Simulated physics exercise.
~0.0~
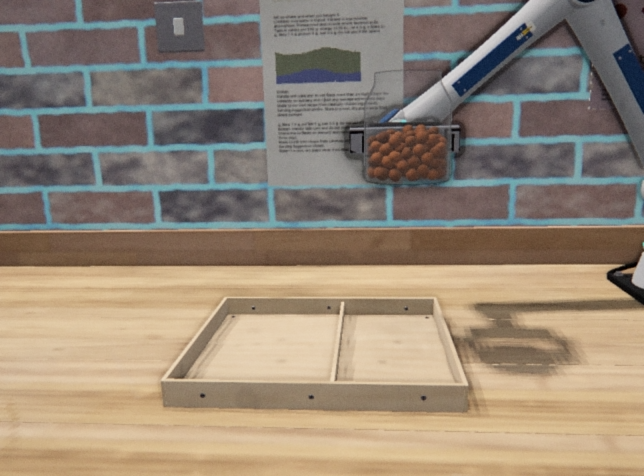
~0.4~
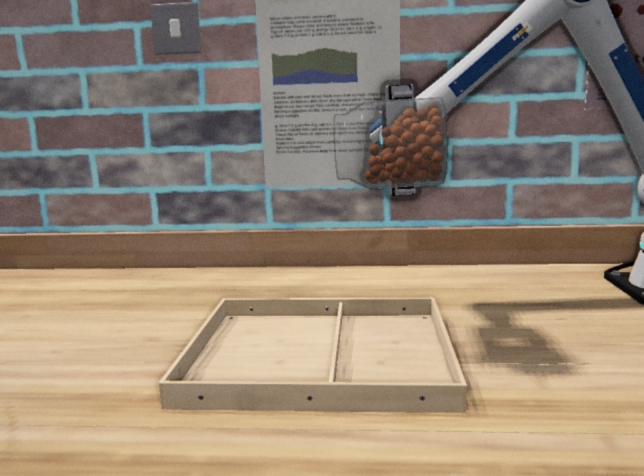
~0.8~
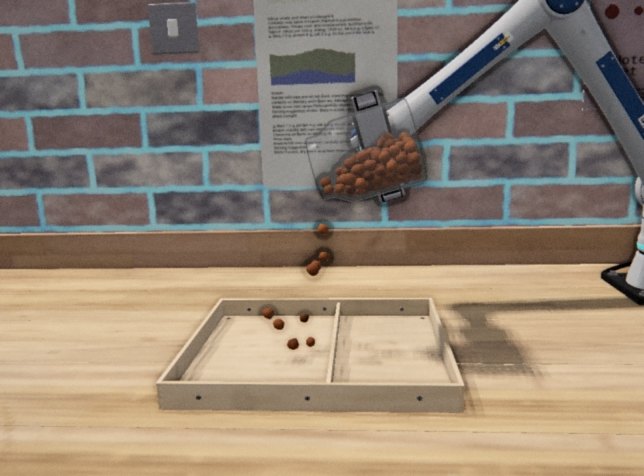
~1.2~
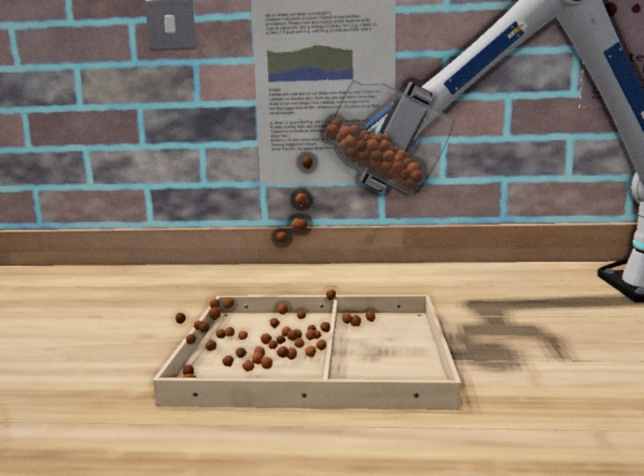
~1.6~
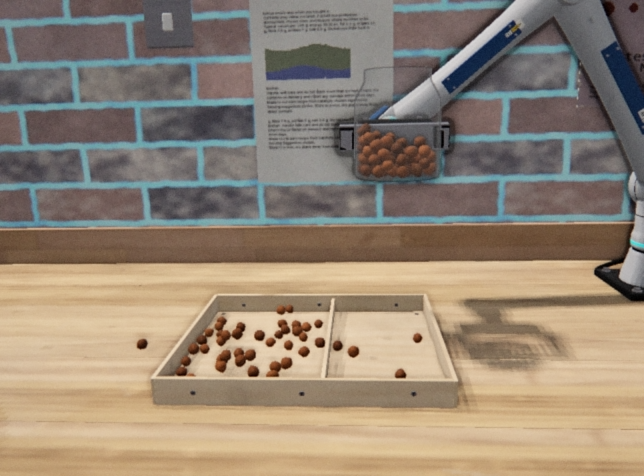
A white and blue robot arm reaches in from the right, holding a clear jar of brown hazelnuts above a pale wooden table, seen from the front against a brick wall with bluish mortar and a pinned poster. Below sits a shallow wooden tray split by a cross wall. The arm tips the jar to the left, and nuts begin dropping into the tray's left part. More tumble out and scatter, a few crossing into the right part. The jar then returns upright, still holding many nuts, while one lies on the table left of the tray.
